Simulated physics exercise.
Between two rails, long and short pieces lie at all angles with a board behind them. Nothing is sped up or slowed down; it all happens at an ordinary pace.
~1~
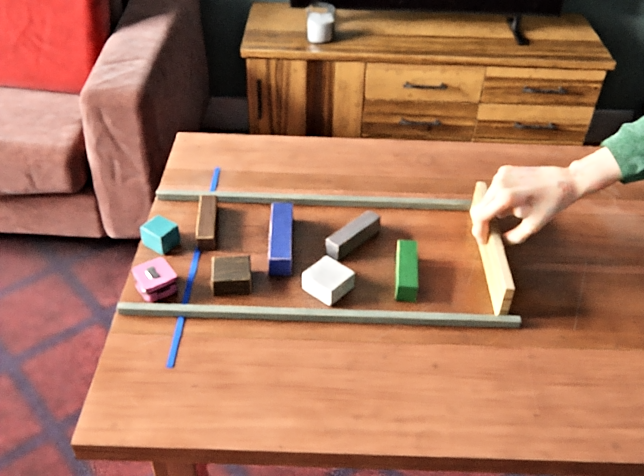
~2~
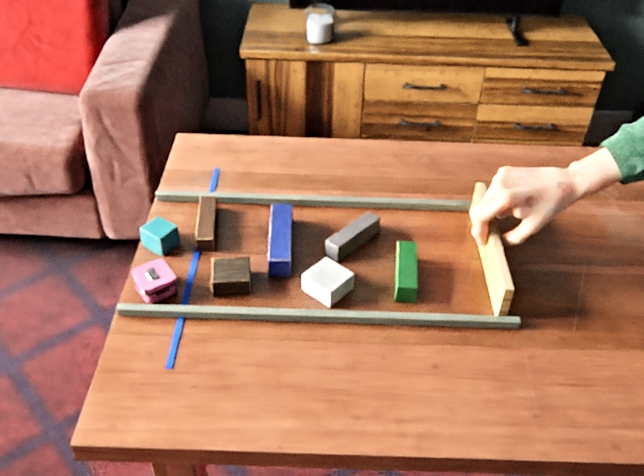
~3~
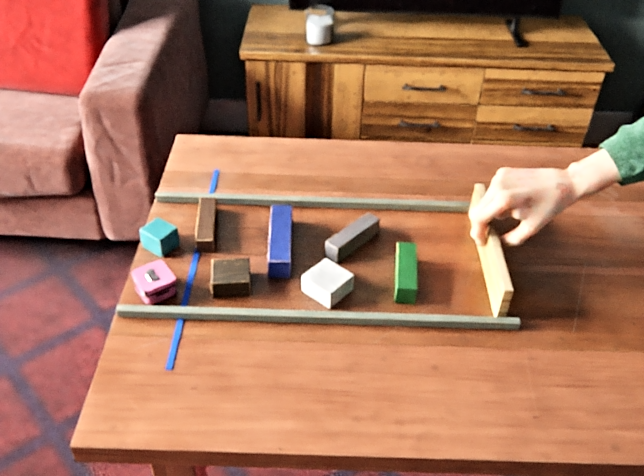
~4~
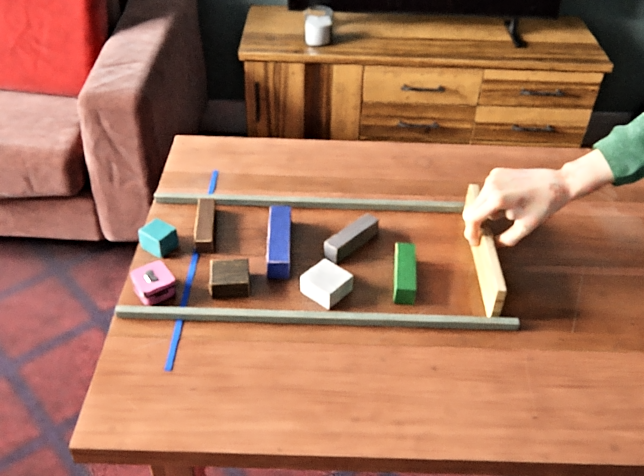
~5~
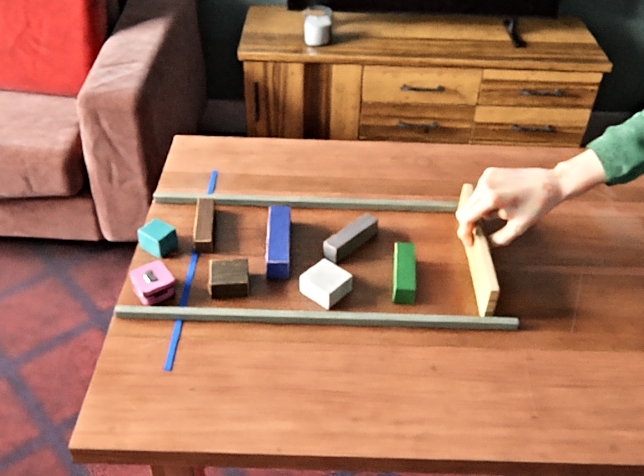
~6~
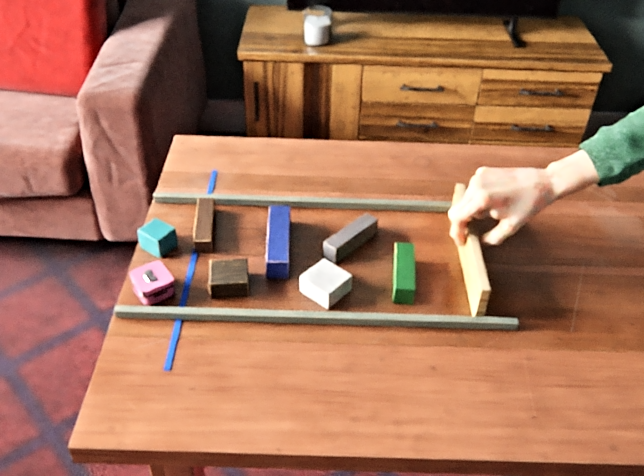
On a wooden table in a living room, a hand slides a light wooden board slightly left between two rails, while the colored blocks, bars and pink case lying between them, some near a blue tape line, stay still.
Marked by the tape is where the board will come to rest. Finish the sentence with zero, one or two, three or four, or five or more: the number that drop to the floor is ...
The number that drop to the floor is three or four.
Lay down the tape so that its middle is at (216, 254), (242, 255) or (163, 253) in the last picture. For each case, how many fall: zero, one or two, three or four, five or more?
The three counts come out as one to two, none at all and 5 or more.
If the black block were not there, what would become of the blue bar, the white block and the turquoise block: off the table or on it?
I'd say the blue bar stays where it is, the white block stays where it is, and the turquoise block ends up down.
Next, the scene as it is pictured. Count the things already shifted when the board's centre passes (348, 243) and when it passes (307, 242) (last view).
Counts: 3 and 5.
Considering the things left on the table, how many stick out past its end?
I make it 2.
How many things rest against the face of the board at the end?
At rest, 2 are in contact.
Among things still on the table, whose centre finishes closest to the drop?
The one in question is the brown bar.
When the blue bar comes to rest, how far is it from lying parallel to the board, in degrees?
It is near 25° out of line.
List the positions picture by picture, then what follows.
In the first picture, turquoise block (161, 235); pink case (156, 281); brown bar (208, 222); board (491, 246); tape (197, 251).
In the second picture, pink case (156, 282); green bar (406, 271).
In the third picture, brown bar (207, 224); board (489, 247).
In the fourth picture, turquoise block (159, 238); black block (230, 279).
In the fifth picture, pink case (154, 285); white block (326, 284).
In the sixth picture, turquoise block (158, 238); pink case (153, 284); brown bar (205, 224); board (469, 247); tape (195, 254).
Soon after, none off yet; turquoise block at rest near (158, 238); pink case at rest near (153, 284); brown bar at rest near (205, 224).
Then, none off yet; turquoise block moved a little near (145, 236); pink case moved about its own width near (116, 282); brown bar moved a little near (188, 221).
At rest, the number that fall off is three or four; fallen, black block, pink case and turquoise block.
